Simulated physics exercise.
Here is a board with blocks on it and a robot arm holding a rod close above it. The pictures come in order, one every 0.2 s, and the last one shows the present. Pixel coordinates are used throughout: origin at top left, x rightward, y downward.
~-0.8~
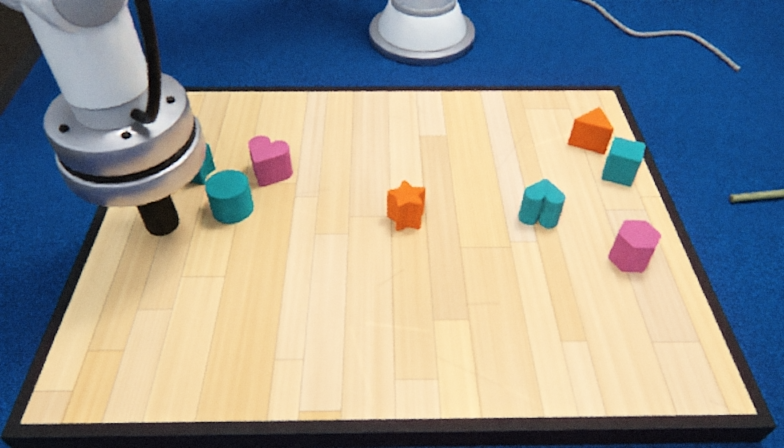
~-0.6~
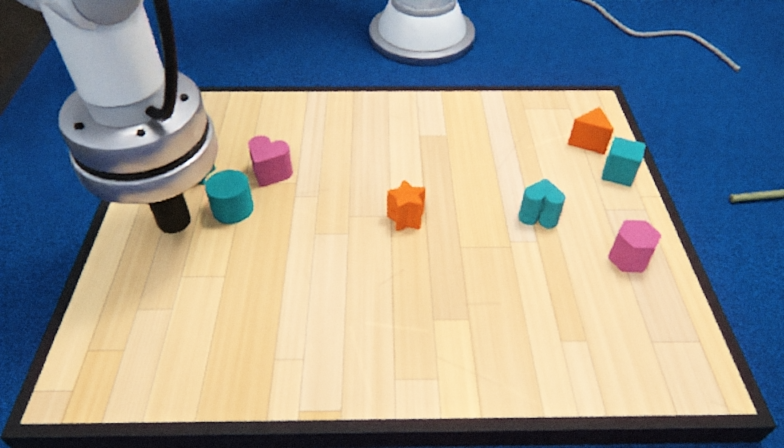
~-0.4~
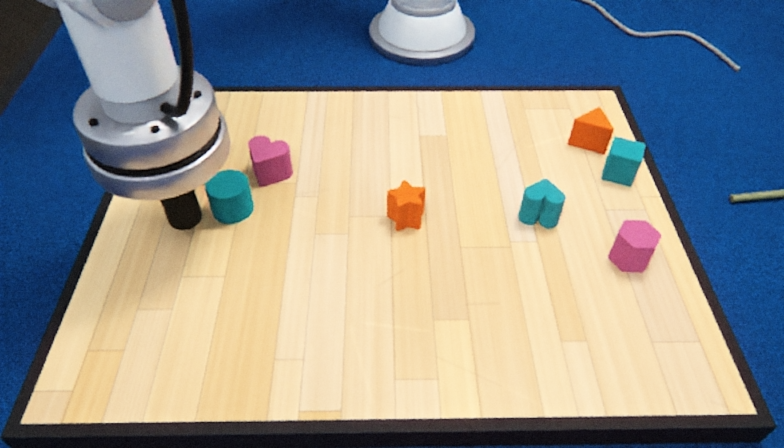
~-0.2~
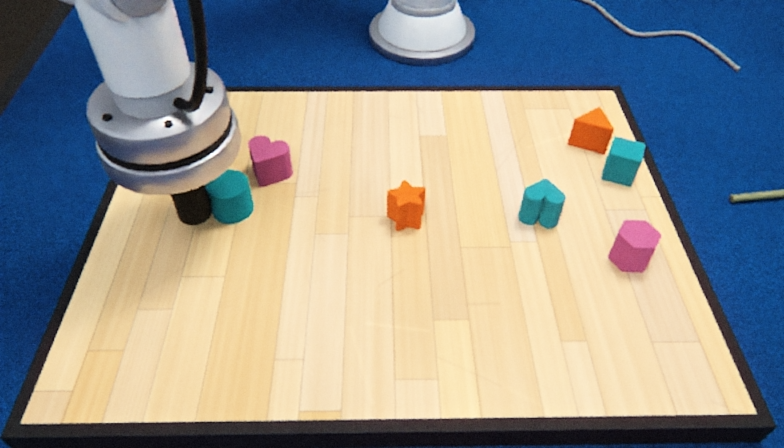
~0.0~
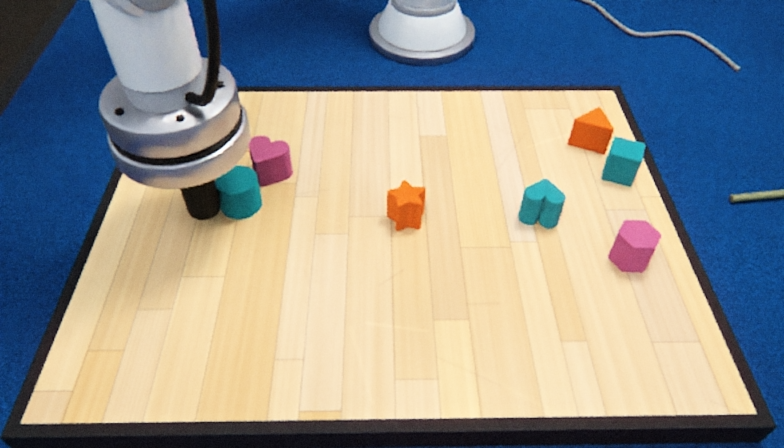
A robot arm's black rod moves slightly right and nudges a turquoise round block rightward.
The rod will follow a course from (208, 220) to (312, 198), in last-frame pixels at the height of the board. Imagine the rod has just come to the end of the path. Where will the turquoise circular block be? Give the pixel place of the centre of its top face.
Near (312, 148).
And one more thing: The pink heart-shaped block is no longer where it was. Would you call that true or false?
True - the claim holds.
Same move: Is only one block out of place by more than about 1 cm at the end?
No, that is not how it ends up.
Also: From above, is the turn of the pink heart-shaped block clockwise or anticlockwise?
From overhead, the rotation is counterclockwise.
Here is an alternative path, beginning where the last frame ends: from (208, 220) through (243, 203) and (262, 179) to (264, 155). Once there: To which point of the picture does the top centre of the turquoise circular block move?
Put as a pixel place, it's (293, 156).
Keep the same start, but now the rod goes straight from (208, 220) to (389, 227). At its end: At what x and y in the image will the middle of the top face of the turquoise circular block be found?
Roughly at (265, 171).
The first path, step by step. One third of the way, rod at (242, 202); turquoise circular block at (268, 169); pink heart-shaped block at (274, 140), turned 30° anticlockwise.
Two thirds of the way, rod at (277, 195); turquoise circular block at (296, 158); pink heart-shaped block at (278, 134), turned 65° anticlockwise.
At the end, rod at (311, 187); turquoise star still; turquoise circular block at (312, 148); pink heart-shaped block at (278, 133), turned 75° anticlockwise.
